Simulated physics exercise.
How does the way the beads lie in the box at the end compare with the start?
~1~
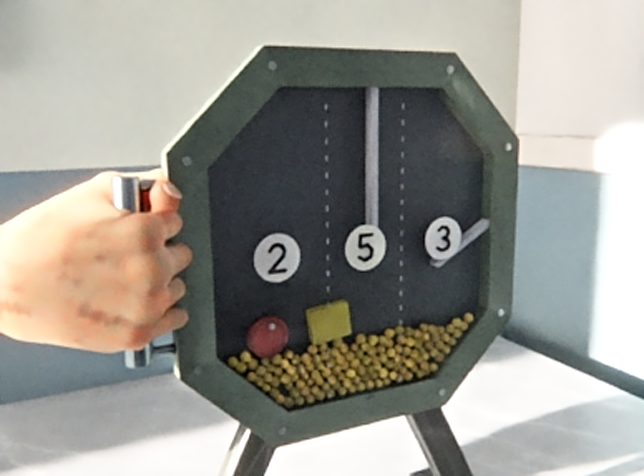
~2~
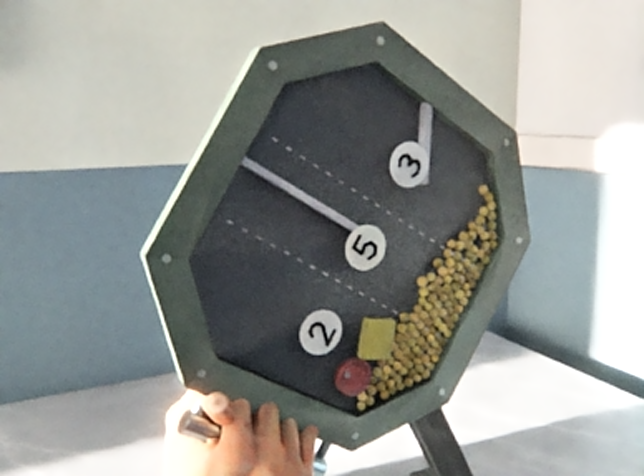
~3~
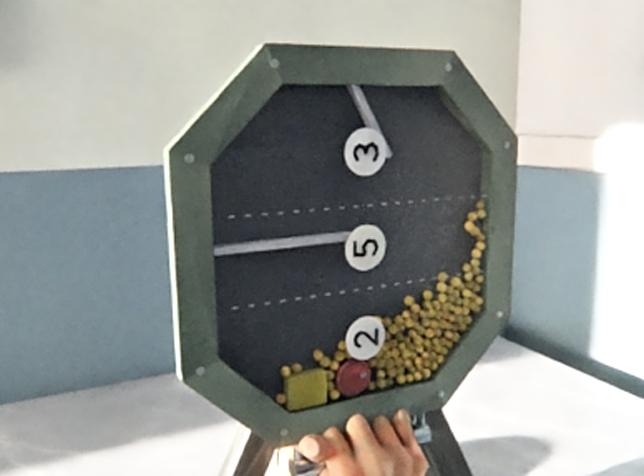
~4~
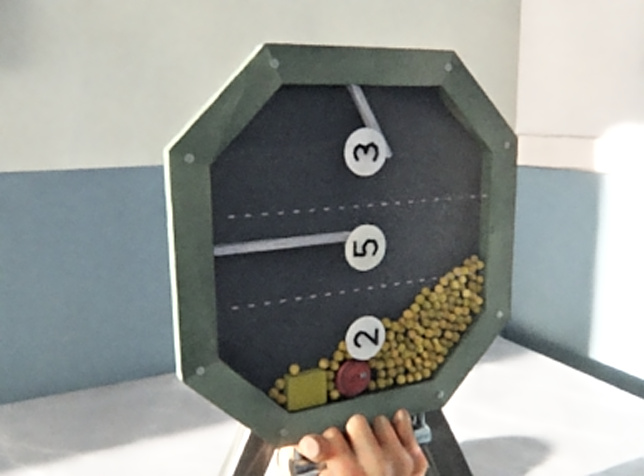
At the start the beads are spread along the bottom of the box, while at the end they are heaped toward the lower right, sloping down to the left.
